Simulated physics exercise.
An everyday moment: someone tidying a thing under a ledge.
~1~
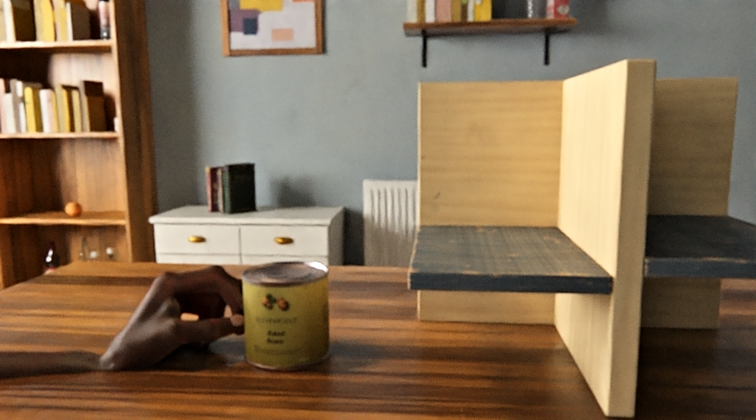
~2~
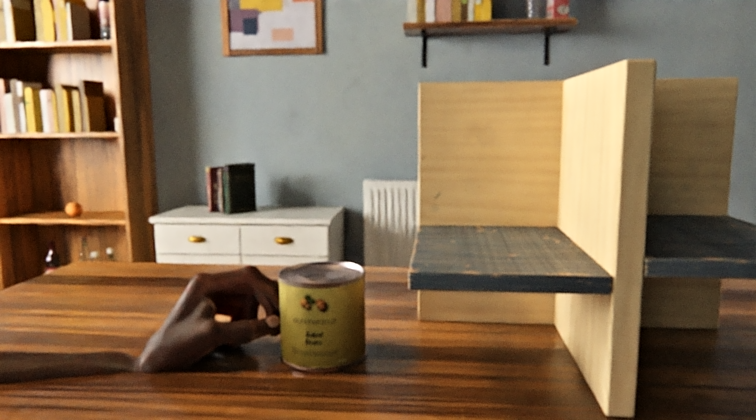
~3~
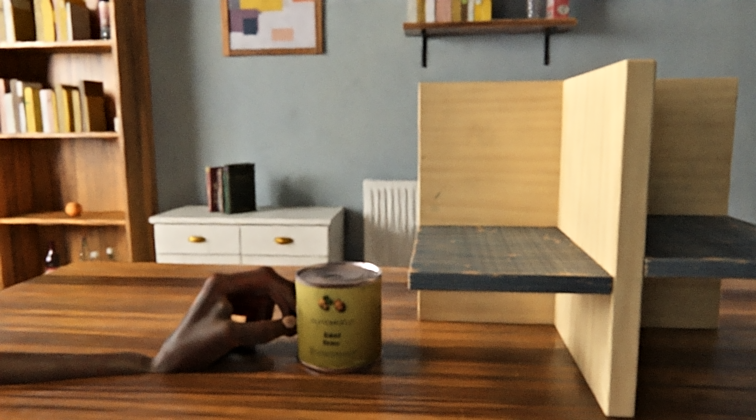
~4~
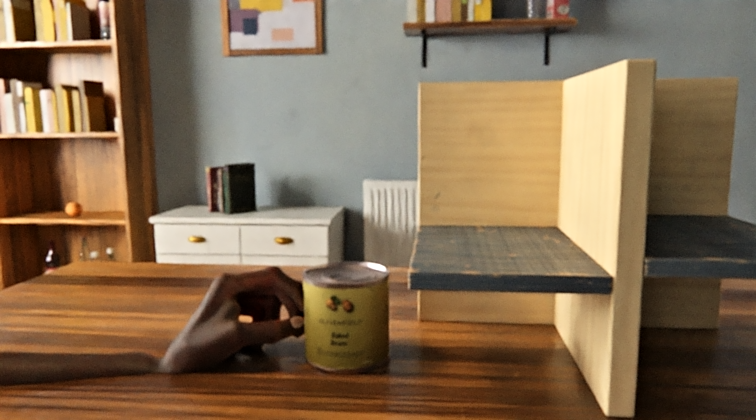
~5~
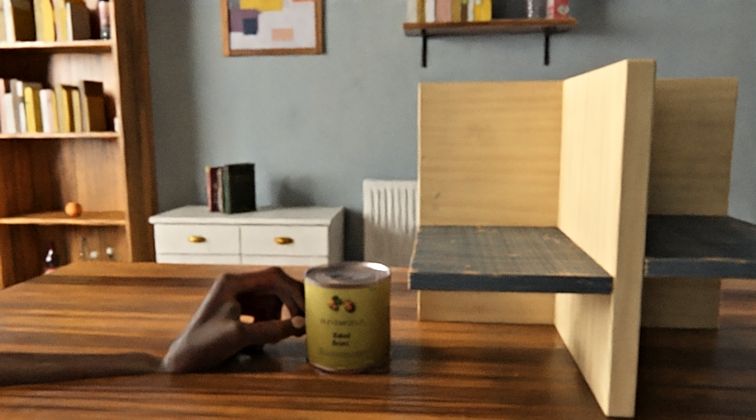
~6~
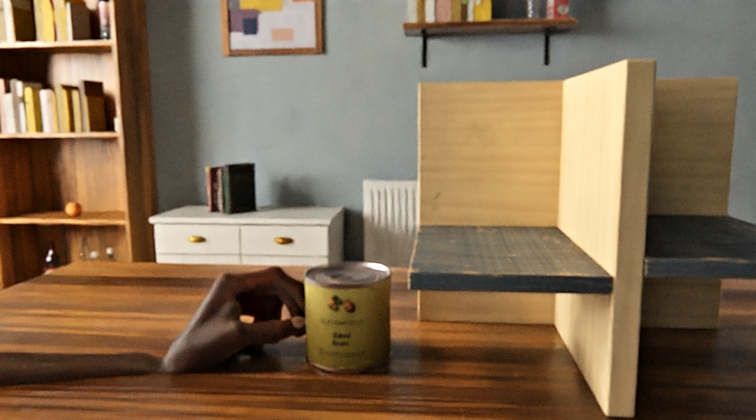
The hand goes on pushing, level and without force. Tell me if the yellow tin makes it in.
Here the yellow tin clears the shelf.
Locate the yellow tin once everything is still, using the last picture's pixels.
Near (469, 318).
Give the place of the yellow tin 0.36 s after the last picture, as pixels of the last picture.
Roughly at (398, 316).
Then, 0.36 s after the last picture, yellow tin part of the way in near (398, 316).
At rest, the yellow tin goes under, near (469, 319).
